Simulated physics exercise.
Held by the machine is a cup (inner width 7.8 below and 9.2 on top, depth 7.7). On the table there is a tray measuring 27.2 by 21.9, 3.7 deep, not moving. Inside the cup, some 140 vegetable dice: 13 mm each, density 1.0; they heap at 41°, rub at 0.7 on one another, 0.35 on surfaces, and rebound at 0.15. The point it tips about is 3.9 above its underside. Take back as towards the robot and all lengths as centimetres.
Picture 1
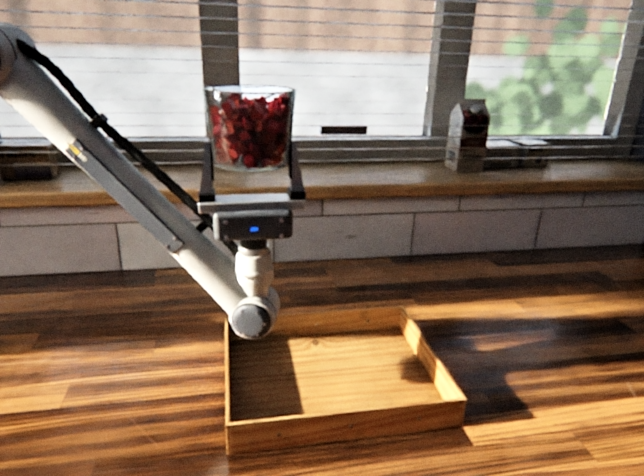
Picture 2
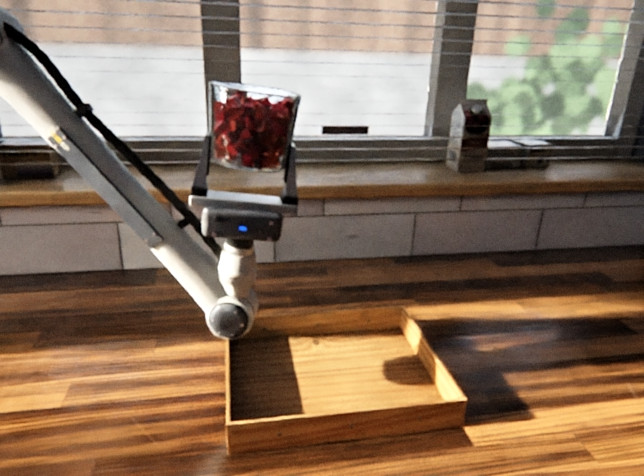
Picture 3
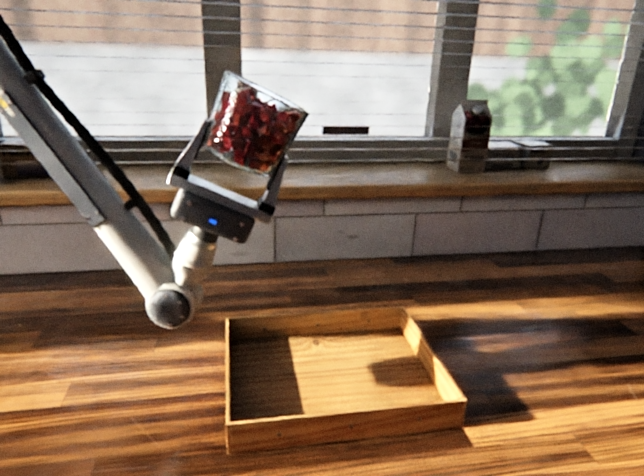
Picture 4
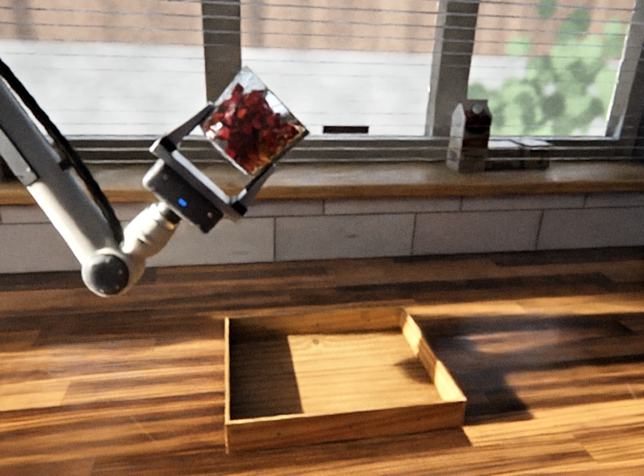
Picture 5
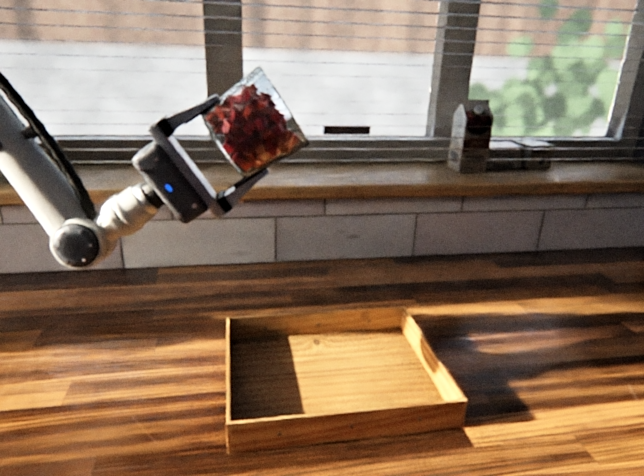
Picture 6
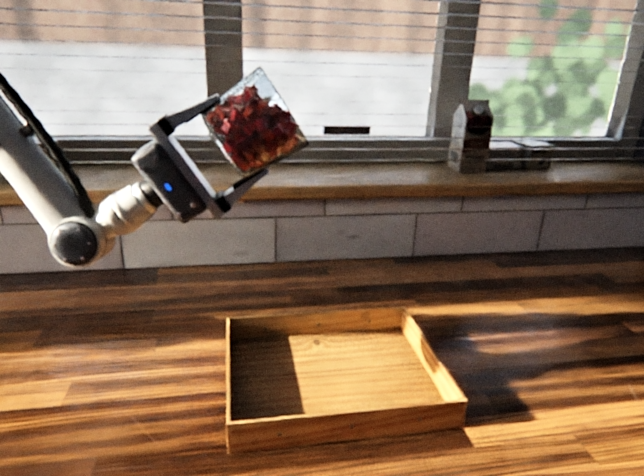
A robot arm tilts a clear cup of red chunks steeply rightward above a wooden tray.
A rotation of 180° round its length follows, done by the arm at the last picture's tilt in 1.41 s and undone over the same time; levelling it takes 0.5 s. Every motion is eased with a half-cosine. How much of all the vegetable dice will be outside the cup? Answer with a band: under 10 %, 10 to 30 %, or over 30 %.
Under 10 %.
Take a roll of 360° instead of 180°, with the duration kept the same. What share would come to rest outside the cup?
It would come to around 0 per cent.
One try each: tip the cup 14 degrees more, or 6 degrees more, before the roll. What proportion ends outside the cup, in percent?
You'd get close to 15 per cent, then close to 5 per cent.
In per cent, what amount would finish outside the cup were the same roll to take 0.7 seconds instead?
Then roughly 0 per cent.
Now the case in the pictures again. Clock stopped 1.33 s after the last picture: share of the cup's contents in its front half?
Roughly 45 per cent.
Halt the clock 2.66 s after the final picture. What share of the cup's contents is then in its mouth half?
I reckon roughly 45 per cent.
Then, 1.33 s later, tipped 57°, highest piece 38 above the table; 140 in the cup, 1 in the tray.
Then, 2.66 s later, tipped 57°, highest piece 38 above the table; 140 in the cup, 1 in the tray.
Then, 3.52 s later, upright, highest piece 37 above the table; 140 in the cup, 1 in the tray.
Then, 4.22 s later, upright, highest piece 37 above the table; 140 in the cup, 1 in the tray.
At rest, 140 in the cup, 1 in the tray. That is 1 % outside the cup.
